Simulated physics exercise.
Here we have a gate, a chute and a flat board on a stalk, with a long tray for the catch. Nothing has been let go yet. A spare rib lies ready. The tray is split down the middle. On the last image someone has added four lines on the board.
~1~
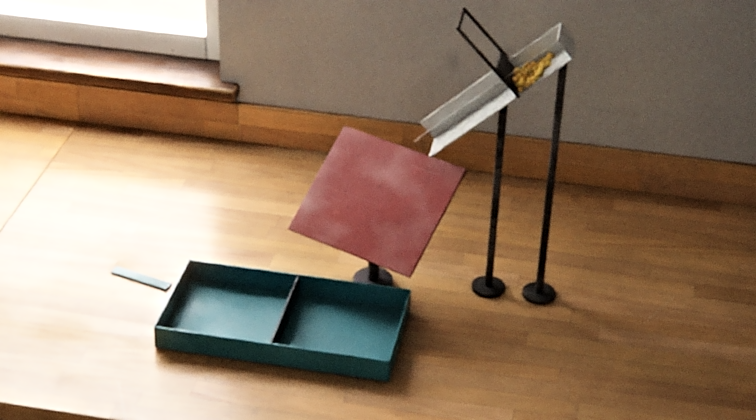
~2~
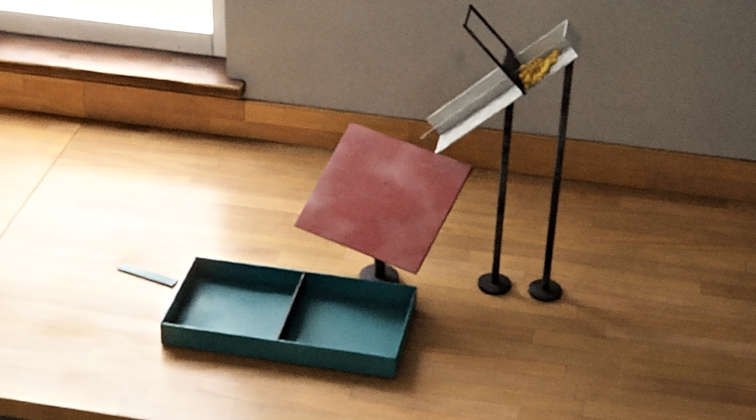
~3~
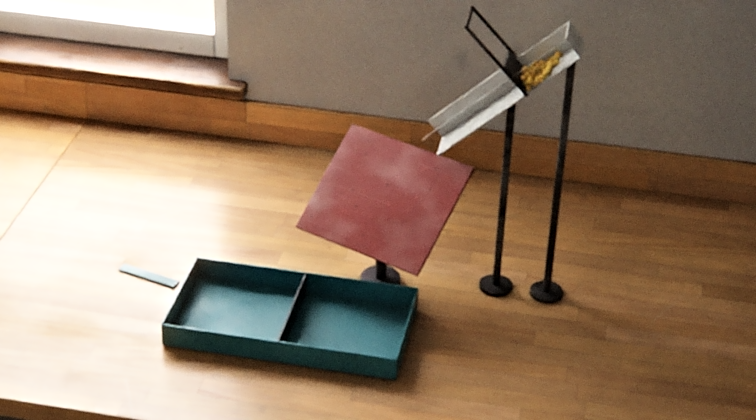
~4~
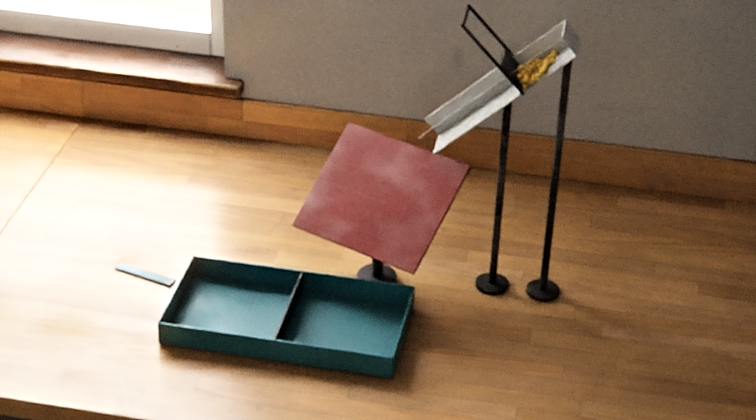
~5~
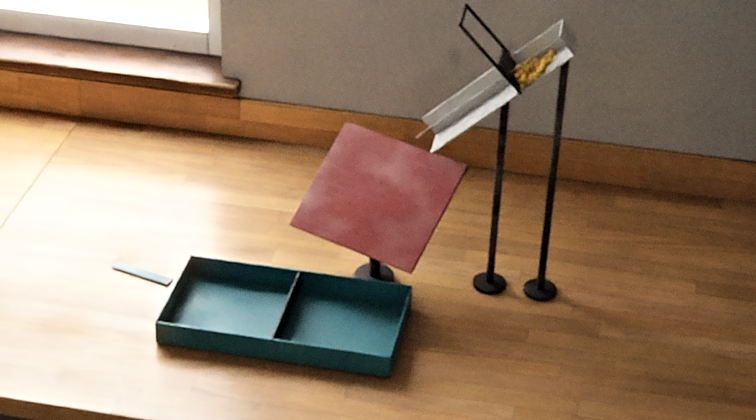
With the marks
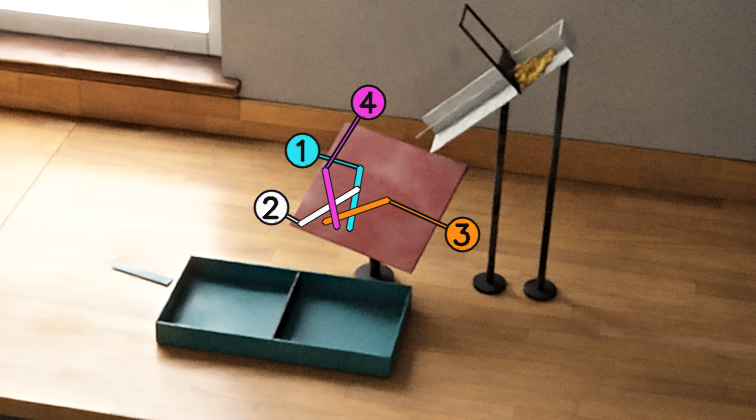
Teal divided tray and tilted red board standing motionless below a sloping chute of yellow pieces, the view drifting slightly.
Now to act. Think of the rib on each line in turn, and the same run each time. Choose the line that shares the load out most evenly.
2.
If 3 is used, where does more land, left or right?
More lands on the left.
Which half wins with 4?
More lands on the right.
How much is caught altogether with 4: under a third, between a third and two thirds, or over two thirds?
It is over two thirds.
On the marked copy, line 1 from (360, 168) to (349, 228); line 2 from (357, 189) to (301, 223); line 3 from (387, 200) to (325, 221); line 4 from (325, 170) to (336, 226).
For line 1, of what is caught, a small part in the left half, nearly all in the right.
For line 2, of what is caught, about half in the left half, about half in the right.
For line 3, of what is caught, nearly all in the left half, a small part in the right.
For line 4, of what is caught, a small part in the left half, nearly all in the right.
